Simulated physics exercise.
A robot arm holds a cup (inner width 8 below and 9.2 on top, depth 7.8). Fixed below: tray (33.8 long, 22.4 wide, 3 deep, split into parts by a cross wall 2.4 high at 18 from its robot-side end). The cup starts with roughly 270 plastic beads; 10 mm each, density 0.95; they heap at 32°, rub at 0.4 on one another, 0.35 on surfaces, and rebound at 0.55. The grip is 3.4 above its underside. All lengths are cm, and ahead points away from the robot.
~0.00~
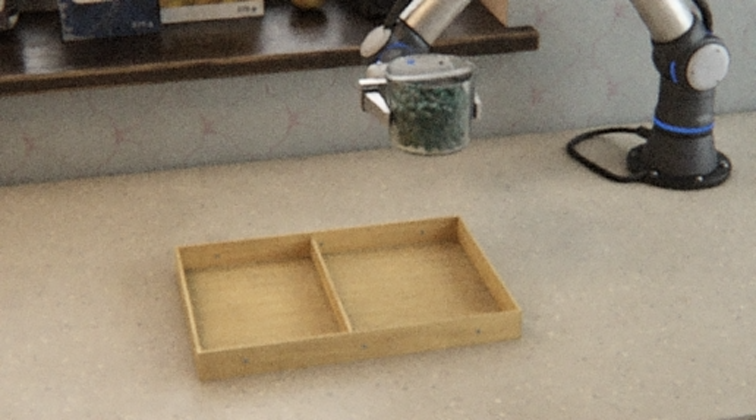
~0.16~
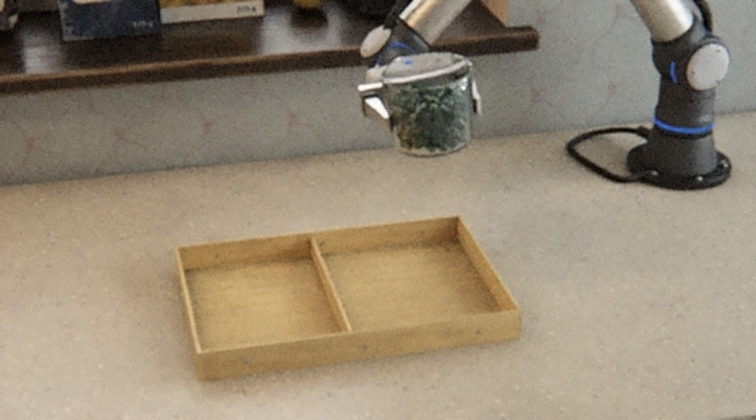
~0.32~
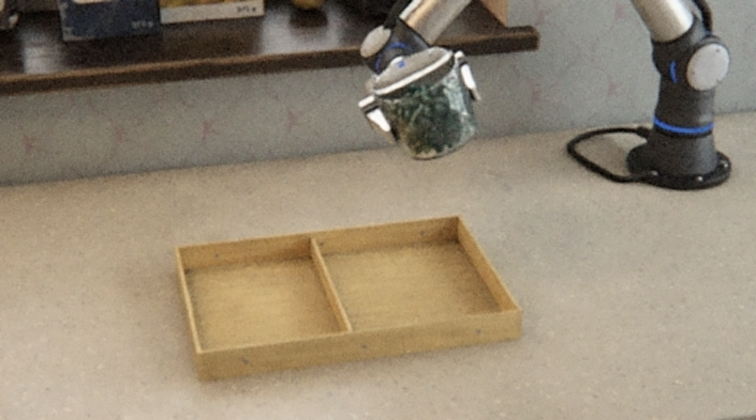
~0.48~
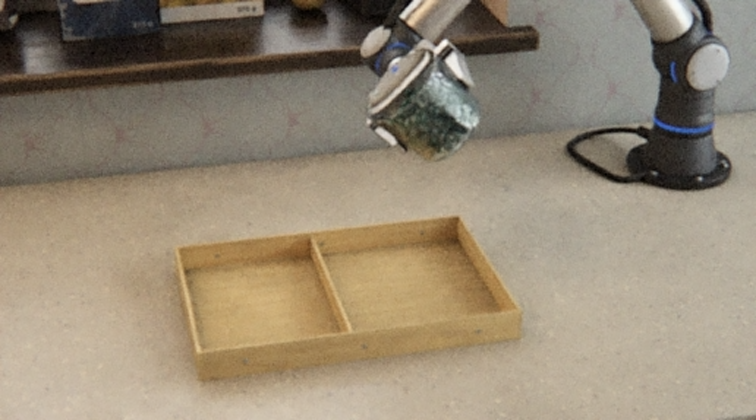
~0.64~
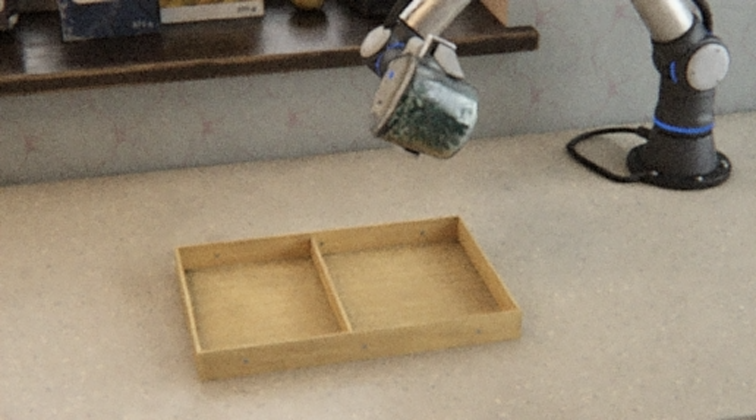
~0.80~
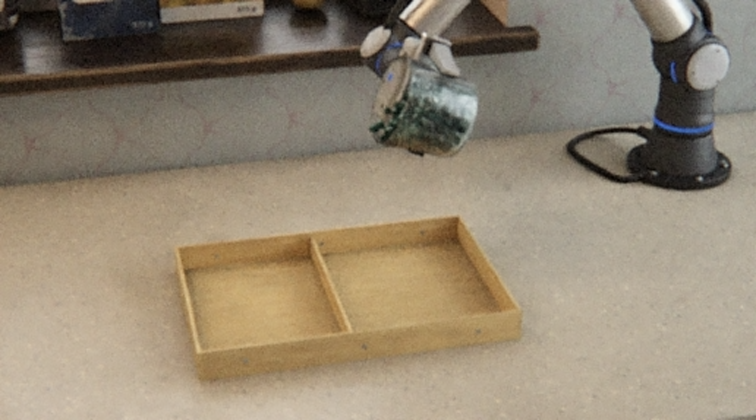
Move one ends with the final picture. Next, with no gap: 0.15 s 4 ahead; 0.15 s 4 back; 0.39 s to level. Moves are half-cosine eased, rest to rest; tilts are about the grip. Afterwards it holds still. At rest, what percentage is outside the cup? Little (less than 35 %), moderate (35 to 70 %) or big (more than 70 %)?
Outside the cup the share is little, less than 35 %.
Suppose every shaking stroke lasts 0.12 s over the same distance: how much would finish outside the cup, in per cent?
It would be near 40 per cent.
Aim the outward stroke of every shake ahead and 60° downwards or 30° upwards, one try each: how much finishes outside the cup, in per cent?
About 5 and 25 per cent.
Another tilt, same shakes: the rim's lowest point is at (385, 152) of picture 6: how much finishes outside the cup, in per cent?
About 65 per cent.
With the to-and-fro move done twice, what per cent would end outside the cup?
Then about 40 per cent.
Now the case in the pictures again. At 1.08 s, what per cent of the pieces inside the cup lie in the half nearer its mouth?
Some 55 per cent.
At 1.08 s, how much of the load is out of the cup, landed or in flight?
About 15 per cent by then.
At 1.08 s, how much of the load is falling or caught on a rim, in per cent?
Some 16 per cent.
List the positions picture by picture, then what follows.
Cup middle at (431, 107), level; upper third of the load around (433, 103), from x 395 to 465, top at y 85; 273 in the cup, in the first picture.
Cup middle at (430, 107), tilted 6° forward; upper third of the load around (435, 103), from x 395 to 465, top at y 85, in the second picture.
Cup middle at (429, 107), tilted 23° forward; upper third of the load around (440, 101), from x 390 to 470, top at y 80, in the third picture.
Cup middle at (427, 109), tilted 45° forward; upper third of the load around (442, 97), from x 395 to 470, top at y 75, in the fourth picture.
Cup middle at (426, 110), tilted 62° forward; upper third of the load around (440, 97), from x 395 to 470, top at y 80, in the fifth picture.
Cup middle at (426, 110), tilted 68° forward; upper third of the load around (440, 101), from x 375 to 470, top at y 85; 273 in the cup, in the sixth picture.
After 1.08 s, tilted 68° forward, highest piece 24 above the table; 229 in the cup, 44 in flight or on a rim.
After 1.35 s, tilted 19° forward, highest piece 26 above the table; 206 in the cup, 36 in the robot-side part, 28 in the far-side part, 3 in flight or on a rim.
After 1.69 s, level, highest piece 25 above the table; 206 in the cup, 37 in the robot-side part, 30 in the far-side part.
After 2.74 s, level, highest piece 25 above the table; 206 in the cup, 37 in the robot-side part, 30 in the far-side part.
At rest, 206 in the cup, 37 in the robot-side part, 30 in the far-side part. That is 25 % outside the cup.
